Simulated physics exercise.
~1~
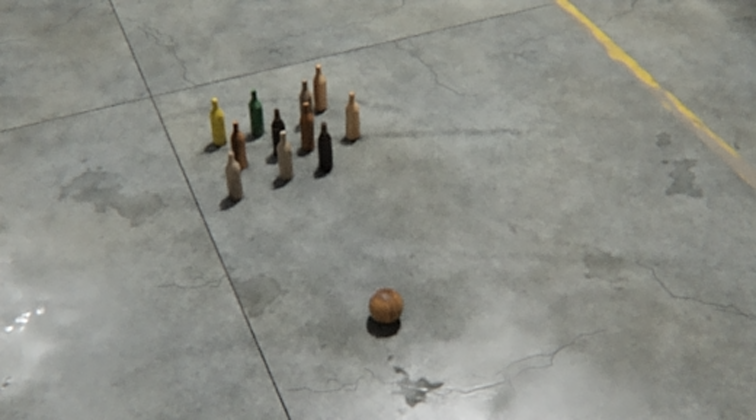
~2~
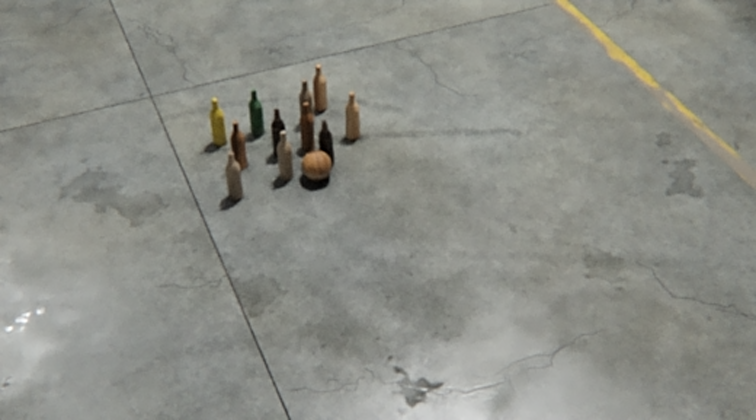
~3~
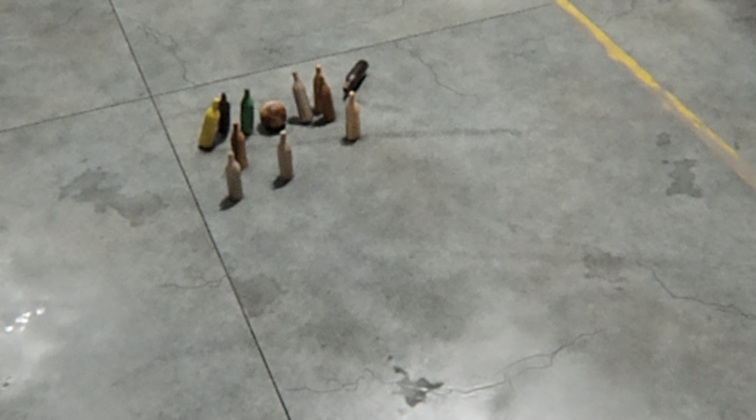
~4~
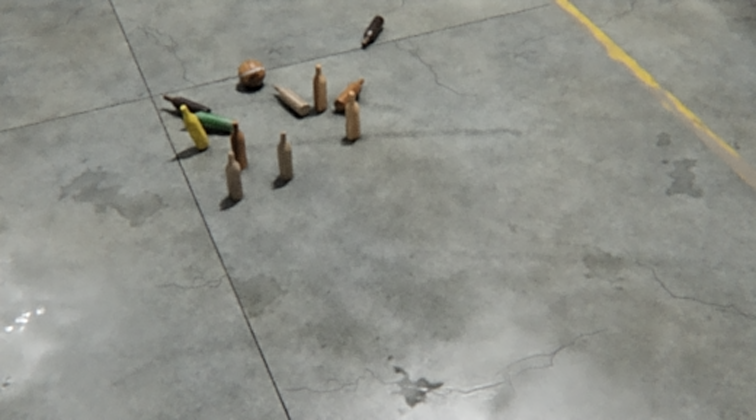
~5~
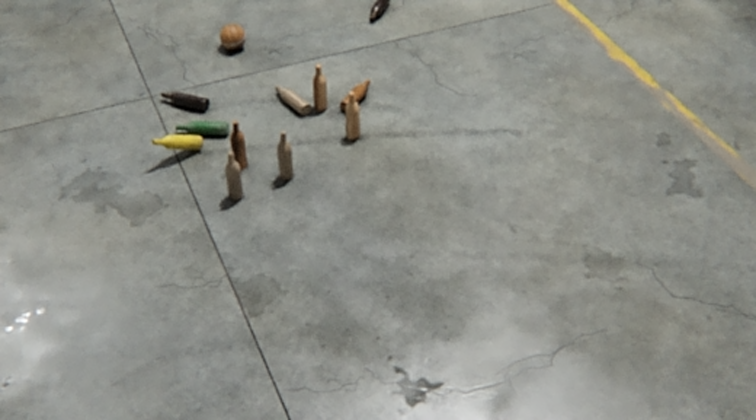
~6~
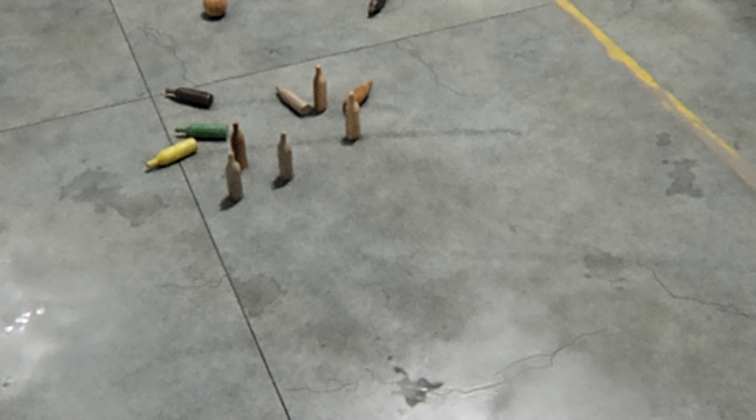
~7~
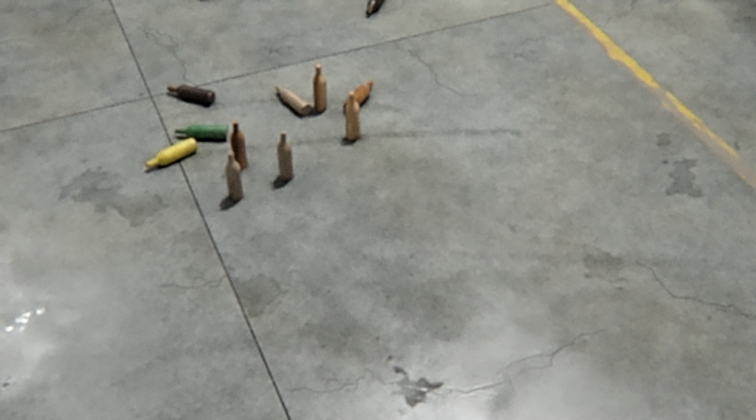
A wooden ball rolls across a grey concrete floor toward a loose cluster of standing bottle-shaped skittles, among them a green one and a yellow one. It reaches the near edge of the group beside a dark skittle, then pushes in among them, heading up and to the left. Skittles tip and scatter, and a dark one is knocked away toward the top. The green skittle topples to the left, and the yellow one goes down beside it. The ball rolls on out of view at the top, leaving several skittles lying flat and five still upright.
